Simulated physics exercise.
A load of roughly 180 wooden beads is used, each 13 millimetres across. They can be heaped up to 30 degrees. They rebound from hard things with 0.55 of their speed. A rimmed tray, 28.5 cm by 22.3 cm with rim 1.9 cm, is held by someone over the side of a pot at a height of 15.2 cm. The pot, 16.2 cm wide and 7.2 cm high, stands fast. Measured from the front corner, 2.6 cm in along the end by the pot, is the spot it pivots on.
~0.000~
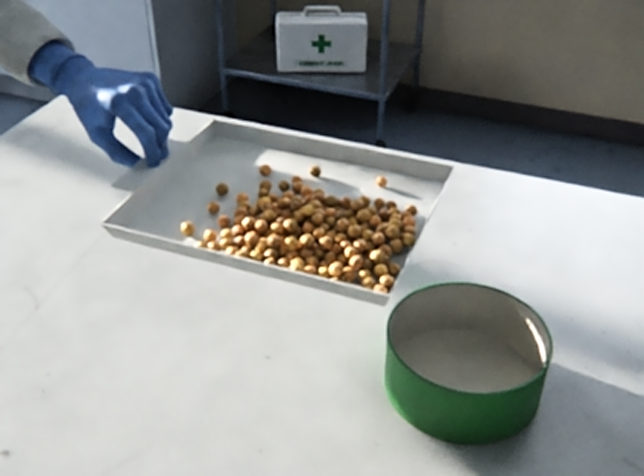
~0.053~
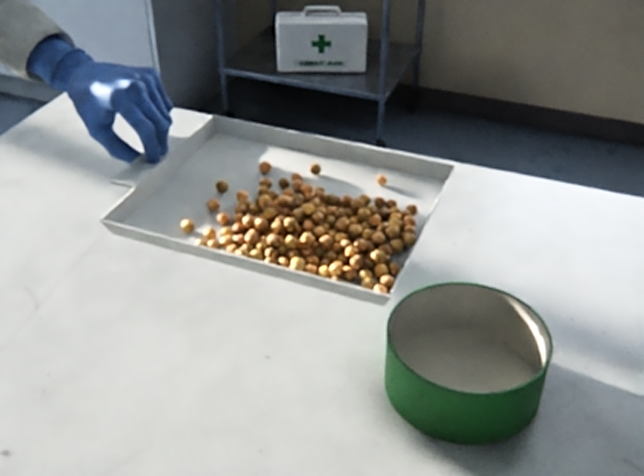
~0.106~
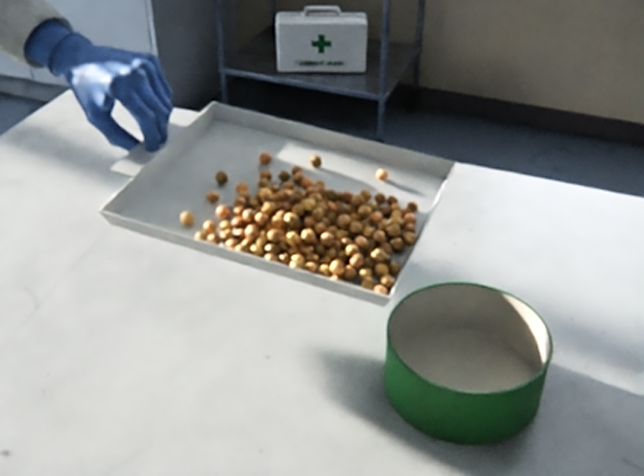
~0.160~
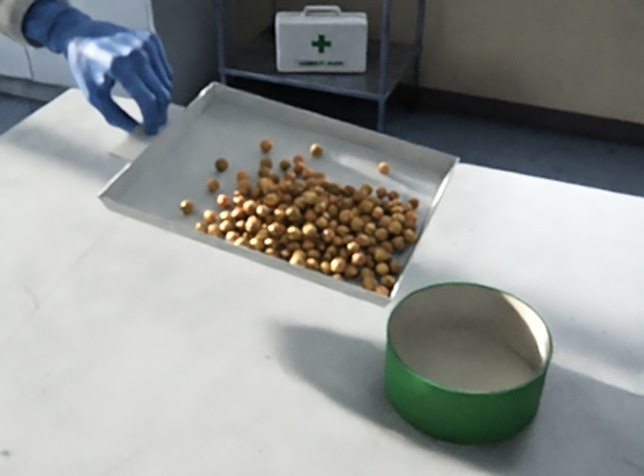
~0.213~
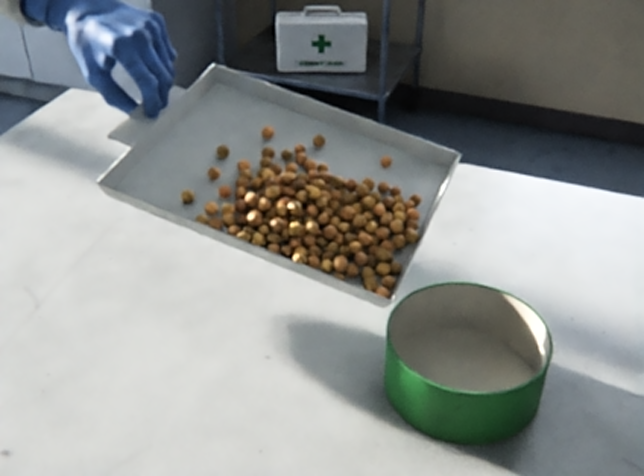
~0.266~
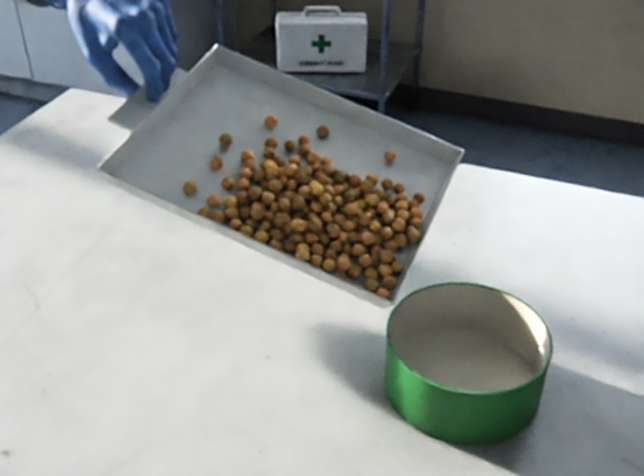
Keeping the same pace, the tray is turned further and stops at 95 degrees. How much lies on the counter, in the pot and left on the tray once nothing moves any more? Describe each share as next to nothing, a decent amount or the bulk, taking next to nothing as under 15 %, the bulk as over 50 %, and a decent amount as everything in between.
Counter - the bulk; pot - a decent amount; left on the tray - next to nothing.
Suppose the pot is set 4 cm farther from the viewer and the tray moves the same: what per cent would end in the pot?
In that setup it would come to near 15 per cent.
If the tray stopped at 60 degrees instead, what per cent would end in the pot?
Near 35 %, then.
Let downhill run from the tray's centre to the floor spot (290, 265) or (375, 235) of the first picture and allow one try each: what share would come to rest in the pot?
I'd put it at about 0 per cent for the first tilt and about 70 per cent for the second.
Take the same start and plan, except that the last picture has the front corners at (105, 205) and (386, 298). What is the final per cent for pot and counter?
Pot 0 % / counter 100 %.
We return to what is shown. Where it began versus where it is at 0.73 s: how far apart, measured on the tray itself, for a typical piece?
It has moved some 2 cm from its start.
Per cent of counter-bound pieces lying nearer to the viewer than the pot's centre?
Roughly 100 percent of the spill.
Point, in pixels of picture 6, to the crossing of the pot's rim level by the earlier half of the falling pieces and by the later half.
Near (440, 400) at first, near (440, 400) afterwards.
After 0.73 s, tilt 54 degrees; the tray holds 100 %, the pot 0 %.
After 1.04 s, tilt 79 degrees; the tray holds 50 %, the pot 10 %.
After 1.44 s, tilt 95 degrees; the tray holds 0 %, the pot 40 %.
In the end, at 2.2 s, counter 60 %, pot 40 %, tray 0 %.
